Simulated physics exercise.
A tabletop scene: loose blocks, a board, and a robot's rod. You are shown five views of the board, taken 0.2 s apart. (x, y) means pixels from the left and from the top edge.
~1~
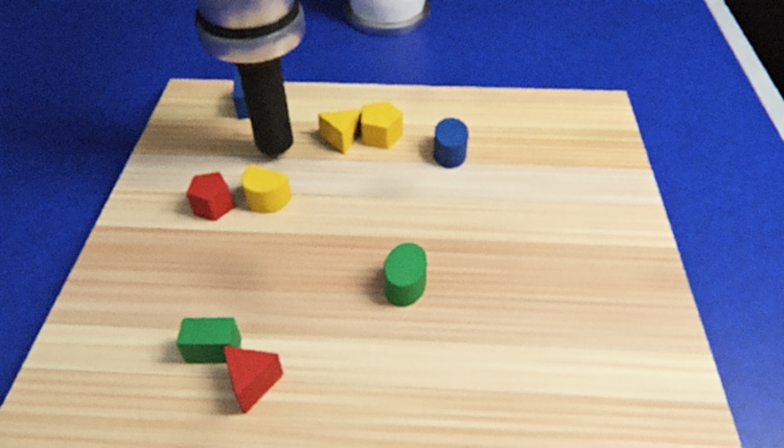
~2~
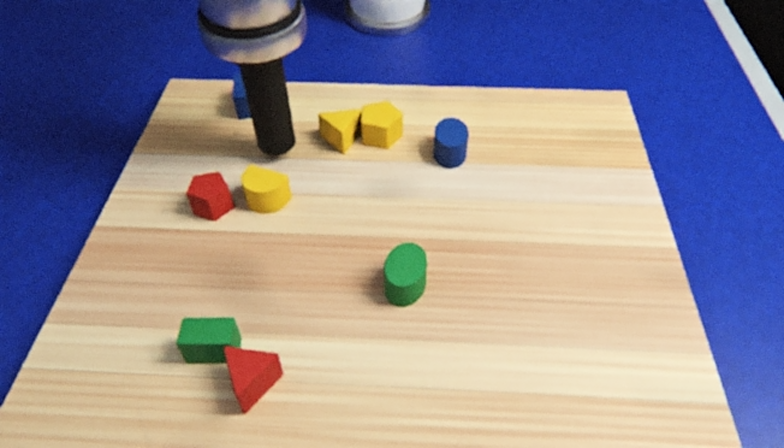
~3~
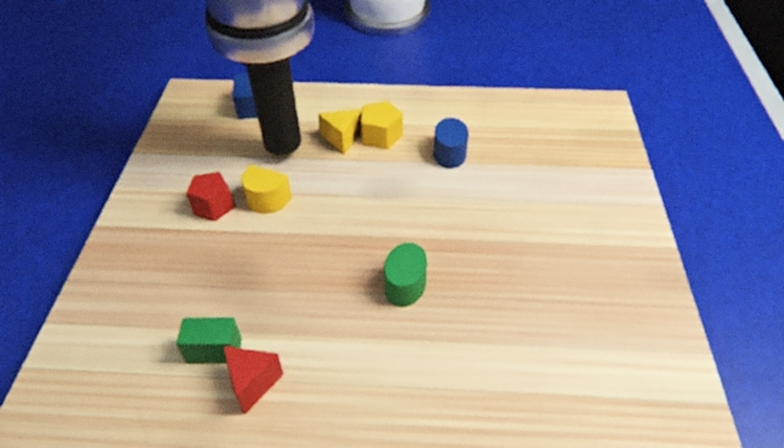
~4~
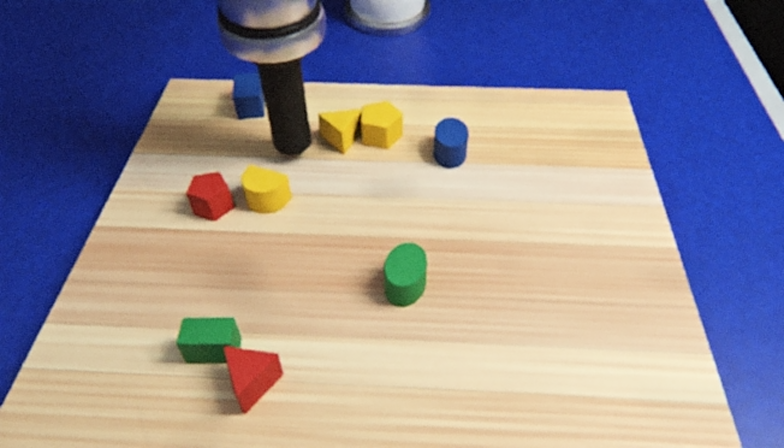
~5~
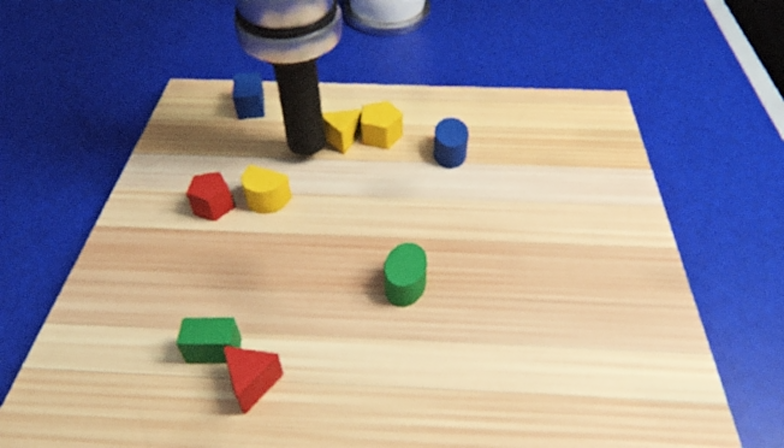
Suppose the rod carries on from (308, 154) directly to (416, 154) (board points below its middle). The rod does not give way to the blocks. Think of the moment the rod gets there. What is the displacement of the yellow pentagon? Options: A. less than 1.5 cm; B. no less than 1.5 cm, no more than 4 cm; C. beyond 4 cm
My answer is option B.
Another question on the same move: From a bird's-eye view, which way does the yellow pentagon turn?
It turns counter-clockwise.
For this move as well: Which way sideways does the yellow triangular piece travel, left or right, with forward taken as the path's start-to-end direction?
It is pushed towards the left-hand side.
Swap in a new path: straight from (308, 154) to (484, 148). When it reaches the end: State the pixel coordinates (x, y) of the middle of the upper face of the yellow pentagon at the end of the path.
(412, 104)
What follows on the original path. One third of the way, rod (344, 145); yellow triangular piece (351, 111), turned 25° anticlockwise.
Two thirds of the way, rod (380, 145); yellow triangular piece (353, 109), turned 35° anticlockwise; yellow pentagon (398, 108), turned 35° anticlockwise.
At the end, rod (417, 144); yellow triangular piece (353, 109), turned 35° anticlockwise; yellow pentagon (407, 106), turned 70° anticlockwise; blue oval block not moved.
